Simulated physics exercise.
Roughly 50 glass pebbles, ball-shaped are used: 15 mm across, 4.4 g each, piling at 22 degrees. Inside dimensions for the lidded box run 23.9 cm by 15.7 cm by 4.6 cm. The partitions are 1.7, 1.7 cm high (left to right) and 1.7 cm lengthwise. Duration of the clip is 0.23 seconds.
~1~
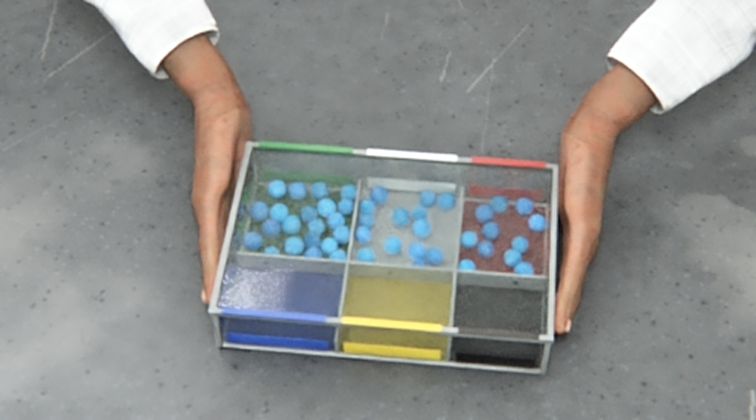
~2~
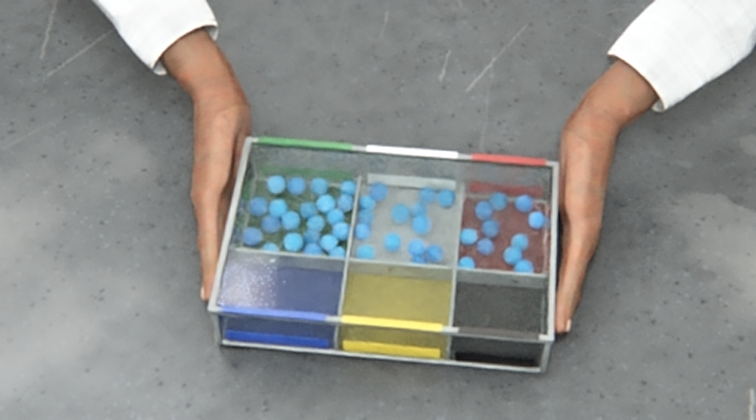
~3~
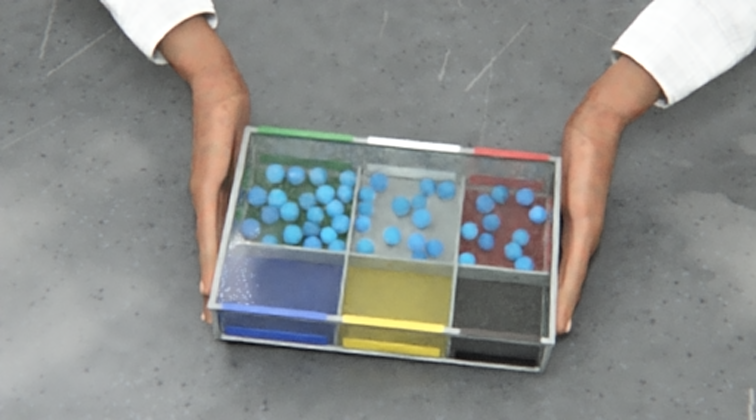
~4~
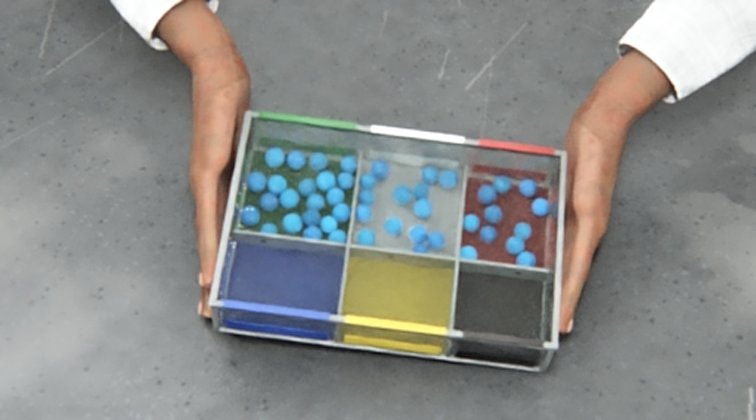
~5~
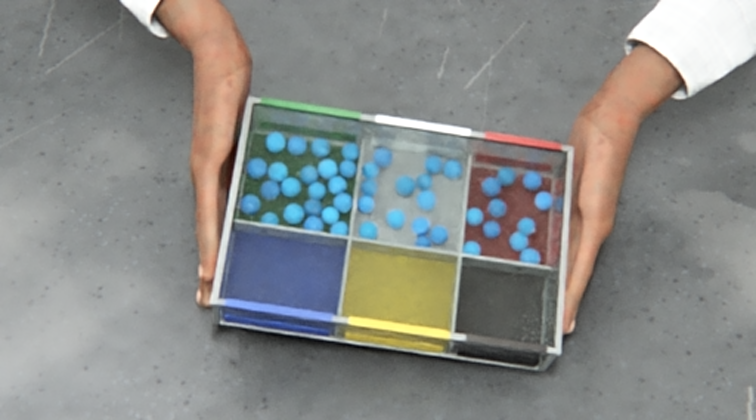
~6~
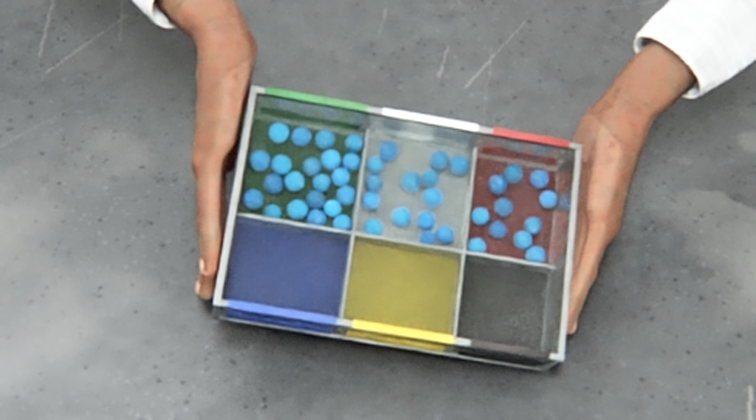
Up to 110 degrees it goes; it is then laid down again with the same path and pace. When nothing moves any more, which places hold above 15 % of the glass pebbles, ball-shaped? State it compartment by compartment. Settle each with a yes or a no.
Red: It'll probably finish at or short of fifteen percent of the pieces, blue: It'll probably finish at or short of fifteen percent of the pieces, green: It'll probably finish at or short of fifteen percent of the pieces, yellow: It'll probably finish past fifteen percent of the pieces, white: It'll probably finish at or short of fifteen percent of the pieces, black: It'll probably finish past fifteen percent of the pieces.
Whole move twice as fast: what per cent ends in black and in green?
Black = 60 per cent, green = 0 per cent.
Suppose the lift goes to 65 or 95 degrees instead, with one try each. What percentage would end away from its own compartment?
First try: Around 0 %; second try: Around 95 %.
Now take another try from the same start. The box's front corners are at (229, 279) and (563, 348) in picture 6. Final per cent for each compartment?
So it works out as red at 5 percent, blue at 0 percent, green at 0 percent, yellow at 10 percent, white at 0 percent and black at 85 percent.
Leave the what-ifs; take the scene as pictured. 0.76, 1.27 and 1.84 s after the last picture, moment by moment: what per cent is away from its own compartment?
I'd put the three at close to 45, 100 and 100.
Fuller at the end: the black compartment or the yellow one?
I'd say the black side has more in it.
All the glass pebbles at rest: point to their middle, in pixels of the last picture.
Close to pixel (492, 320).
Then, 0.76 s after the last picture, tilt 109 degrees; red 15 %, blue 5 %, green 30 %, yellow 15 %, white 15 %, black 15 %.
Then, 1.27 s after the last picture, tilt 47 degrees; yellow 20 %, black 75 %.
Then, 1.84 s after the last picture, tilt 0 degrees; yellow 25 %, black 75 %.
In the end, red 0 %, blue 0 %, green 0 %, yellow 25 %, white 0 %, black 75 %.
